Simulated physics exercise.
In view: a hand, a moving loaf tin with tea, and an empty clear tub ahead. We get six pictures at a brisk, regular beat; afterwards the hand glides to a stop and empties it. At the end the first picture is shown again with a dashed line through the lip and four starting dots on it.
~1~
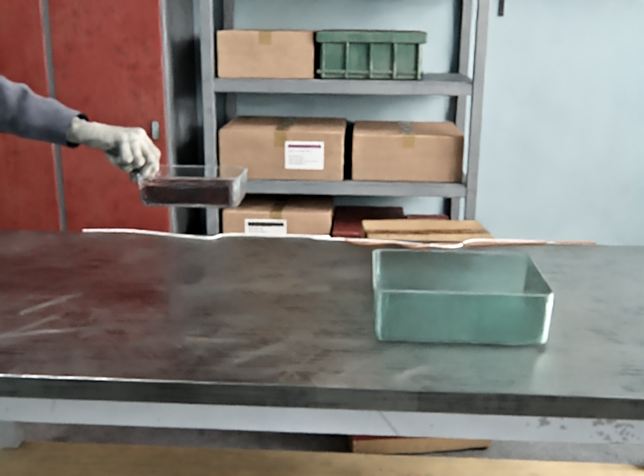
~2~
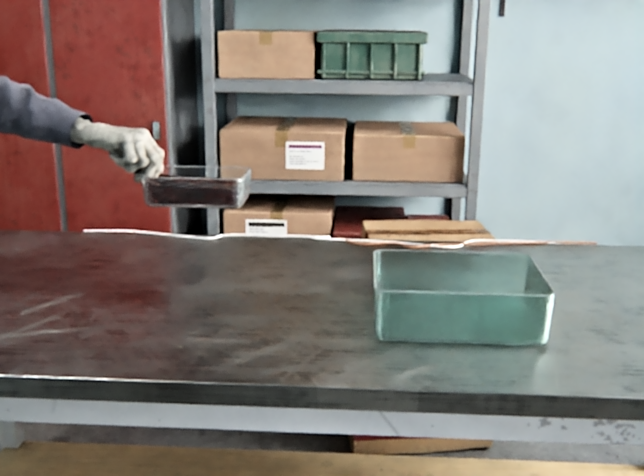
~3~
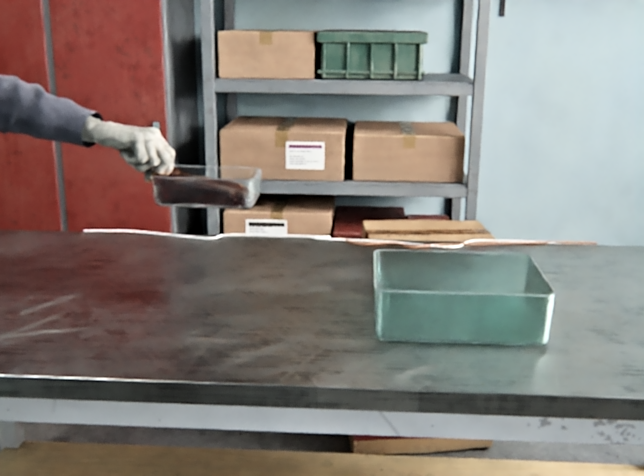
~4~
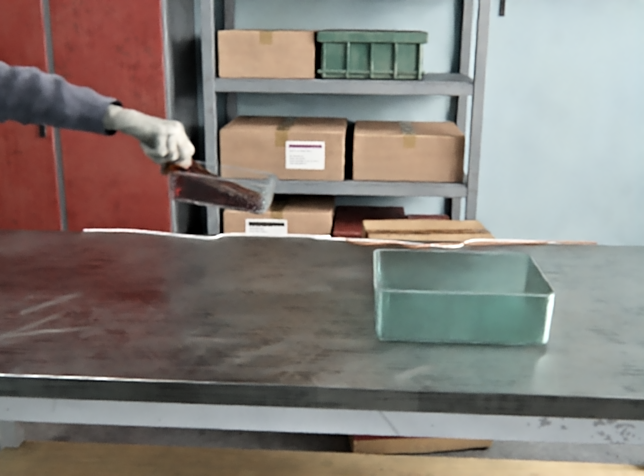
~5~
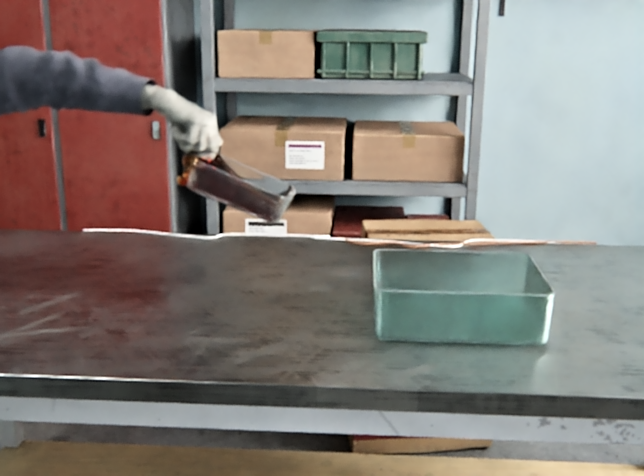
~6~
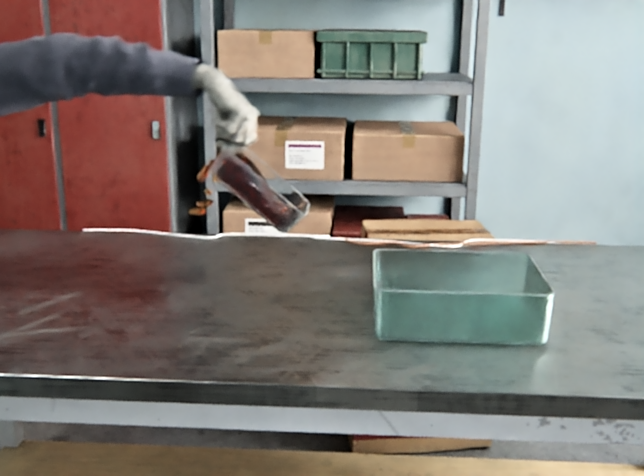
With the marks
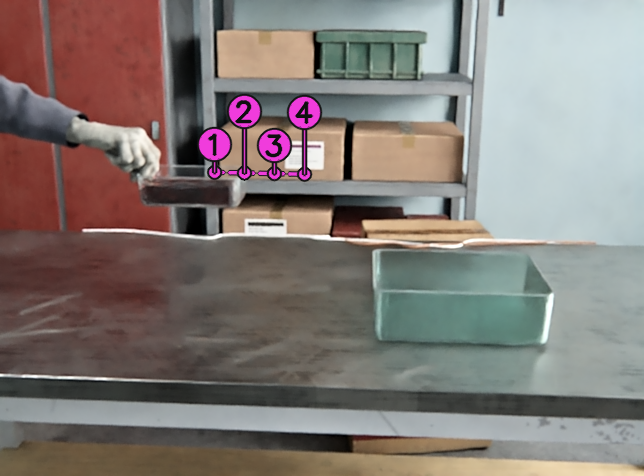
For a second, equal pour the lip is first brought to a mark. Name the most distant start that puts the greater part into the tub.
Dot 3.
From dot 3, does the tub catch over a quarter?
Yes.
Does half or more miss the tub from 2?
Yes.
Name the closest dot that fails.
That is dot 2.
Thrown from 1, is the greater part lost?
Yes, it does.
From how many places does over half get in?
Two of the four.
On the marked copy, 1 at (214, 172); 2 at (244, 173); 3 at (274, 173); 4 at (304, 174).
Choosing 1, about 11 % lands in the tub, 86 % falls short and 3 % goes beside or beyond.
Choosing 2, about 32 % lands in the tub, 61 % falls short and 7 % goes beside or beyond.
Choosing 3, about 64 % lands in the tub, 28 % falls short and 8 % goes beside or beyond.
Choosing 4, about 84 % lands in the tub, 5 % falls short and 10 % goes beside or beyond.
